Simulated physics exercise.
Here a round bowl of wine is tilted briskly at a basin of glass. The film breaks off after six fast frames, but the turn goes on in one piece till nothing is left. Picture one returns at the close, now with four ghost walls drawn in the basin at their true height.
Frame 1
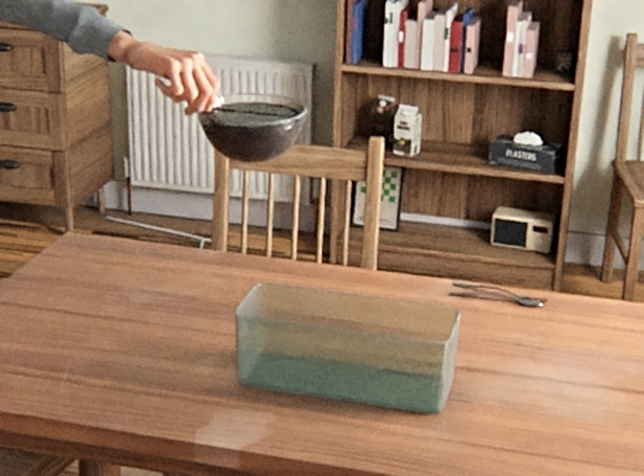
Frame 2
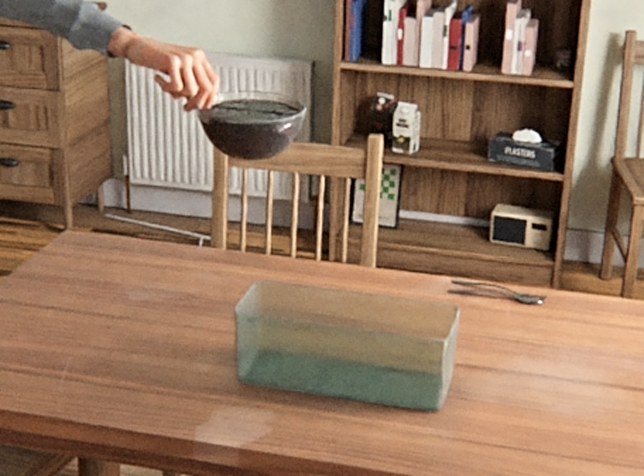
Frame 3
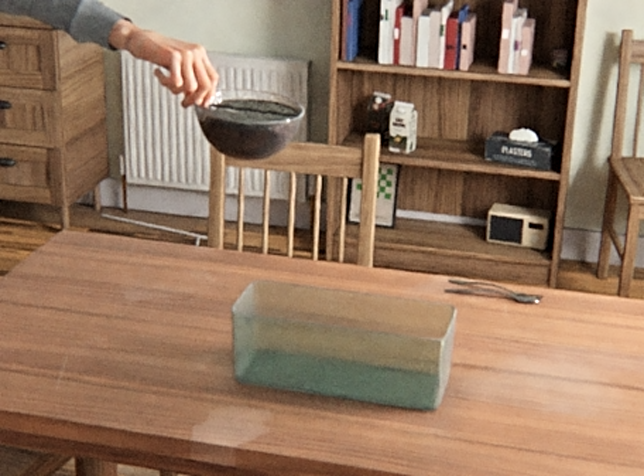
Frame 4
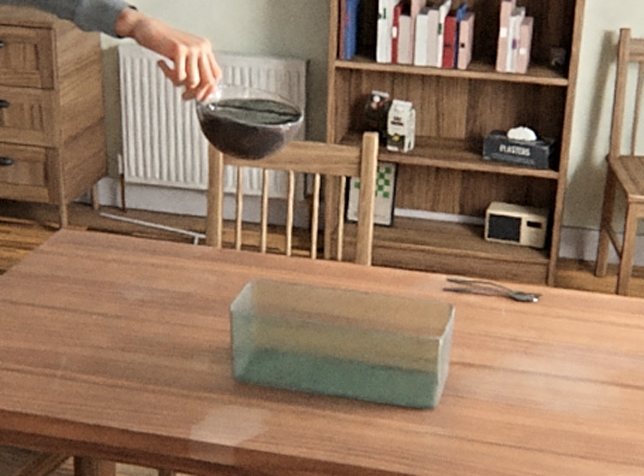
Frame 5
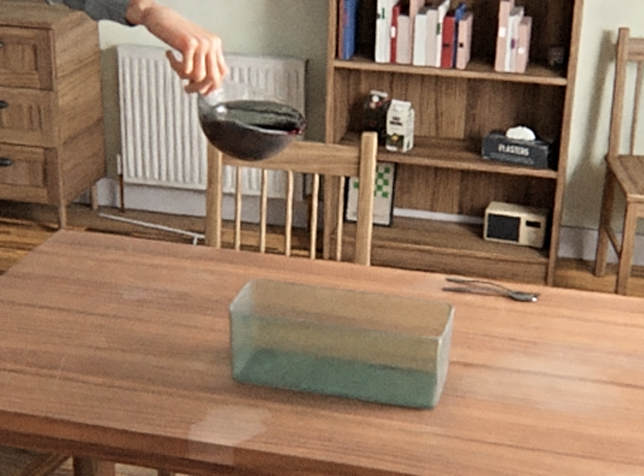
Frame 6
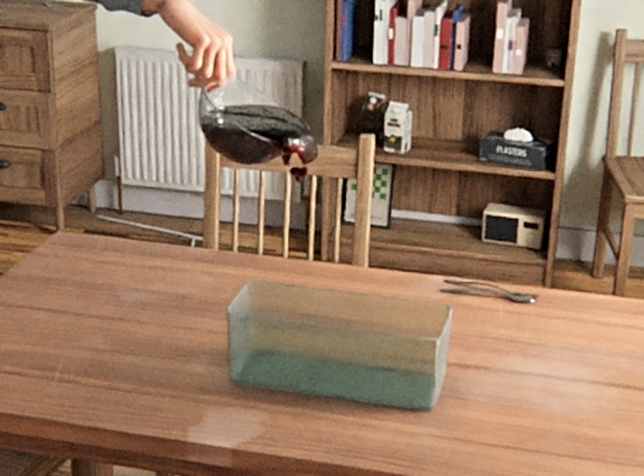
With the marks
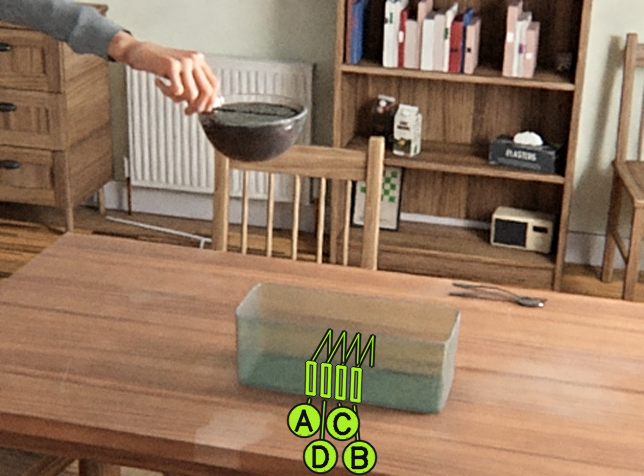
The footage shows a hand holding a round glass bowl of dark red wine above a wooden table with a rectangular glass basin, first keeping it upright, then tilting it rightward until wine runs over the lip.
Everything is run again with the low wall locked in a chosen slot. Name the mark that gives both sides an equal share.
It is B.
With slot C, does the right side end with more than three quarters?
No, it does not.
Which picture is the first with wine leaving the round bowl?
In picture 5.
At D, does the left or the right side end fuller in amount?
The right side.
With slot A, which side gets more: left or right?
The right one.
On the marked copy, A at (309, 399); B at (354, 405); C at (339, 403); D at (324, 401).
With A, about 11 % ends left of the wall and 85 % right of it; 5 % is lost outside.
With B, about 47 % ends left of the wall and 48 % right of it; 5 % is lost outside.
With C, about 31 % ends left of the wall and 65 % right of it; 4 % is lost outside.
With D, about 18 % ends left of the wall and 76 % right of it; 5 % is lost outside.
